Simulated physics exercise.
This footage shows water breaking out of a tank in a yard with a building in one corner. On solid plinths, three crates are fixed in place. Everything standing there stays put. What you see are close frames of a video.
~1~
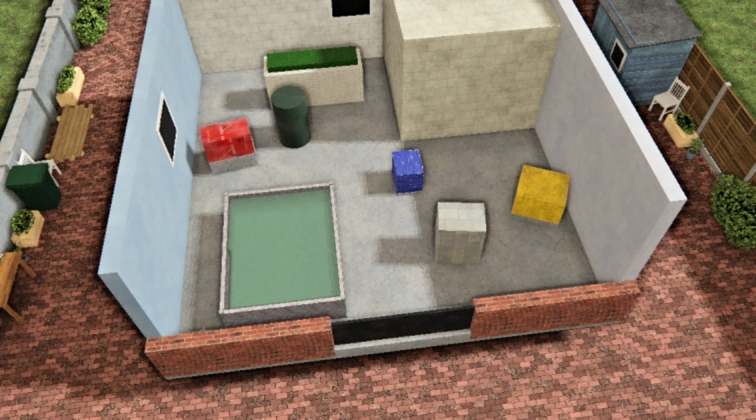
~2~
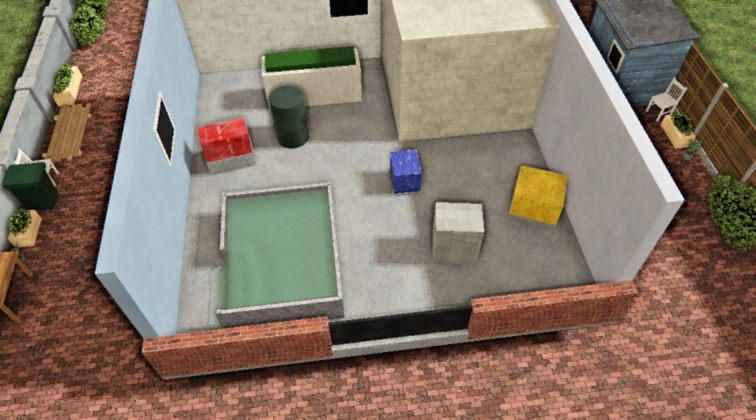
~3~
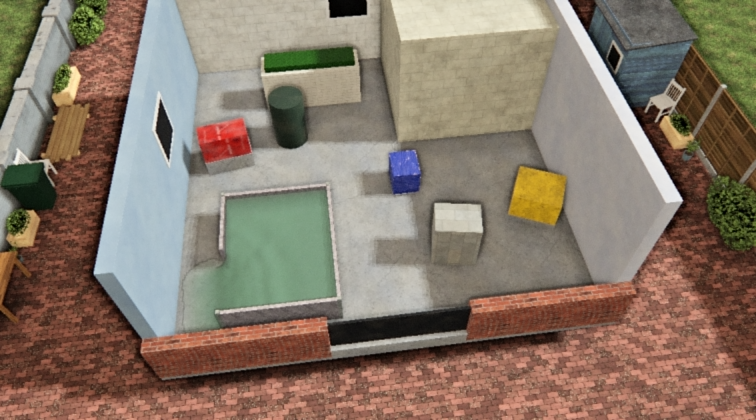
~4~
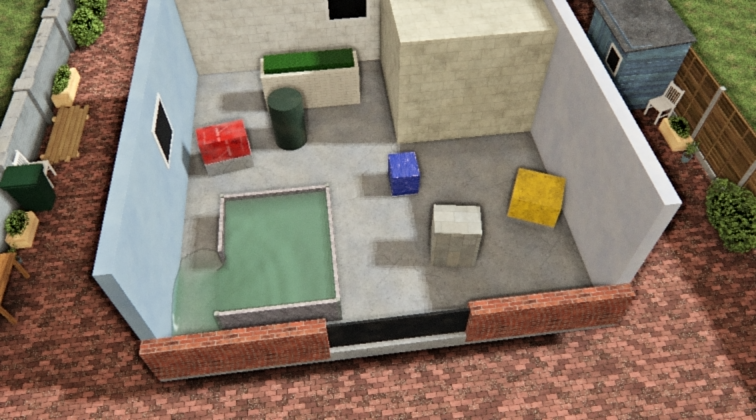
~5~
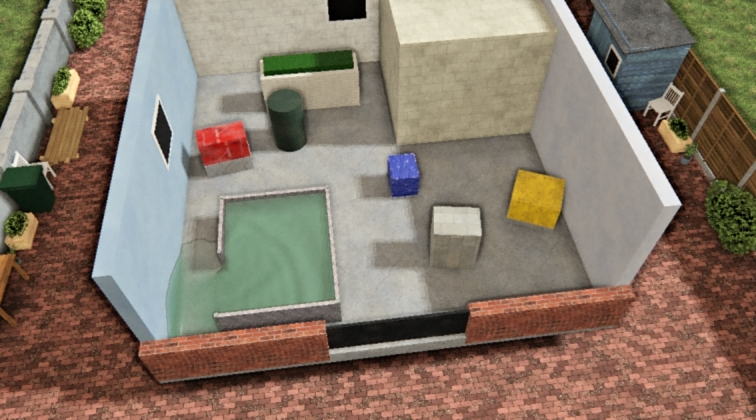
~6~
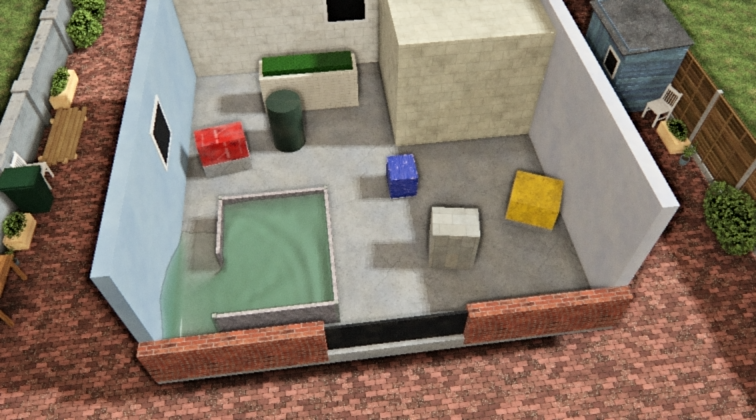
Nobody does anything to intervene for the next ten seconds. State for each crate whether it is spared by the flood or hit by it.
The red crate has no water on it afterwards, the yellow crate has water on it afterwards, the blue crate has water on it afterwards.
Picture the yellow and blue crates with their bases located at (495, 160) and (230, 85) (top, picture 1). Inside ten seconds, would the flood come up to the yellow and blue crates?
Result: Yellow one avoids the flood; blue one is overtopped.
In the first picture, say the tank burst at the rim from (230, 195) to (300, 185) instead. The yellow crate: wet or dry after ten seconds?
Result - yellow crate avoids the flood.
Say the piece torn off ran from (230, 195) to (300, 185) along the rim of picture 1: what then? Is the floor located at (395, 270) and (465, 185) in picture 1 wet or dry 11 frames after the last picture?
The first spot is unreached, the second unreached.
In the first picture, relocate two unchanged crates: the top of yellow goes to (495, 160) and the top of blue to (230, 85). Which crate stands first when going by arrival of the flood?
I'd say the red crate comes first.
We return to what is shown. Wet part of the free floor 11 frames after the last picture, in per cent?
It comes to 20 per cent.
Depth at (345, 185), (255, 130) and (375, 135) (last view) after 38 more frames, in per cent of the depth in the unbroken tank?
The three come to near 6, 4 and 4 per cent respectively.
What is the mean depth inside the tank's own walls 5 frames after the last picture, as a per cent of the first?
72 percent or thereabouts.
A moment on, water covers 10 % of the floor; the red crate water round its plinth, the yellow crate not reached, the blue crate not reached.
Next, water covers 20 % of the floor; the red crate water round its plinth, the yellow crate not reached, the blue crate not reached.
Then, water covers 50 % of the floor; the red crate water round its plinth, the yellow crate water round its plinth, the blue crate not reached.
Later, water covers 80 % of the floor; the red crate water round its plinth, the yellow crate water round its plinth, the blue crate water round its plinth.
In the end, water covers 100 % of the floor; the red crate stayed above the water, the yellow crate was topped, the blue crate was topped.
